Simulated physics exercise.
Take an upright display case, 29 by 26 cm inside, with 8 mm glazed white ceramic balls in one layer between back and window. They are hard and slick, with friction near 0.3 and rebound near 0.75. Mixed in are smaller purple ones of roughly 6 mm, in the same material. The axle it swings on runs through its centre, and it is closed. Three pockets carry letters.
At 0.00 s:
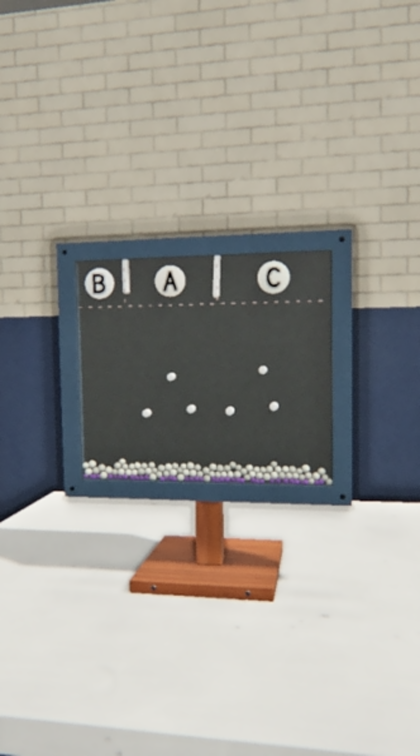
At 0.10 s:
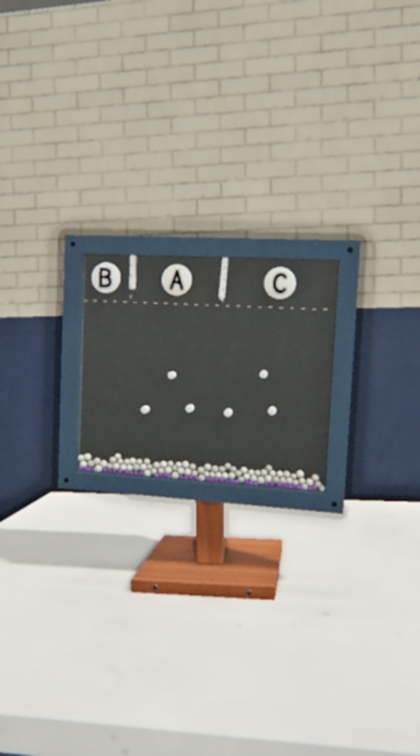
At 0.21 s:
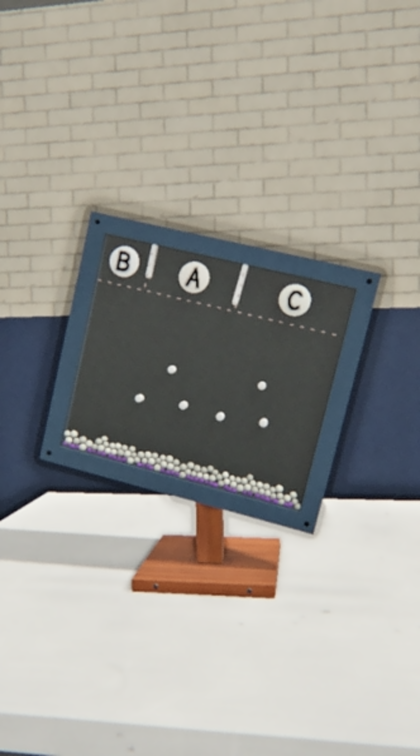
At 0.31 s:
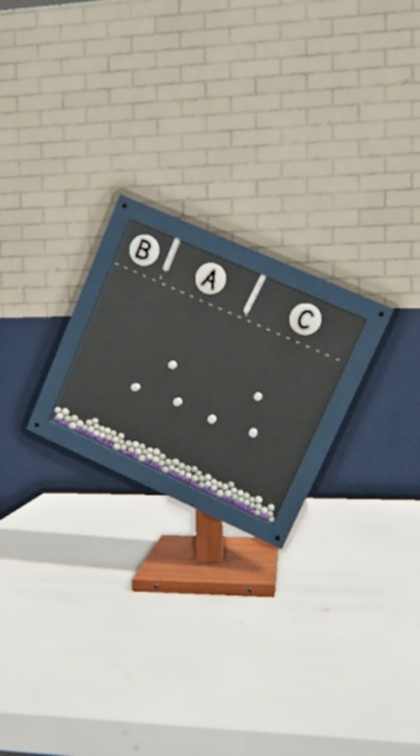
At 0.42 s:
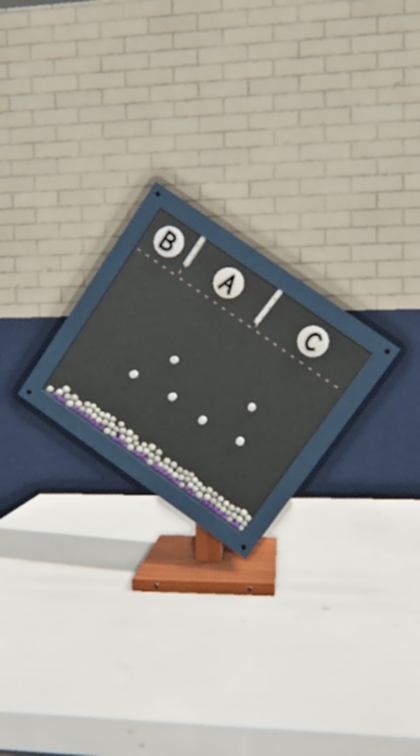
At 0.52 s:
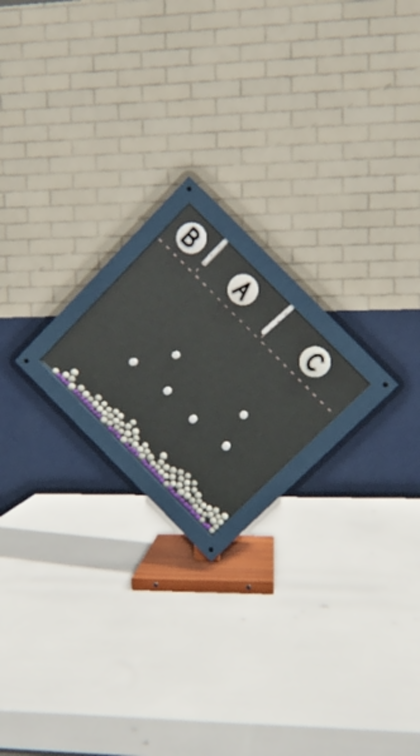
A blue-framed display case turns clockwise on its stand as white balls shift along its bottom edge.
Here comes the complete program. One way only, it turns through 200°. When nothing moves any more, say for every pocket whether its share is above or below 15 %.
Pocket A: Below 15 %, pocket B: Below 15 %, pocket C: Above 15 %.
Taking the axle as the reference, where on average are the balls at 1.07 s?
Roughly 8 centimetres to the left and 11 centimetres below.
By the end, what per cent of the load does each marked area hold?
Pocket A holds 0, pocket B holds 0 and pocket C holds 100.
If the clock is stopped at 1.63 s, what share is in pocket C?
It comes to close to 75 percent.
After 1.07 s, it stands 102° clockwise; the balls' middle is 8 cm left of and 11 cm below the centre; C 5 %.
After 1.63 s, it stands 159° clockwise; the balls' middle is 7 cm left of and 12 cm below the centre; C 75 %.
After 2.10 s, it has come round 200° clockwise; the balls' middle is 12 cm left of and 7 cm below the centre; C 95 %.
Settled by 2.9 s, it has come round 200° clockwise; A 0 %, B 0 %, C 100 %.
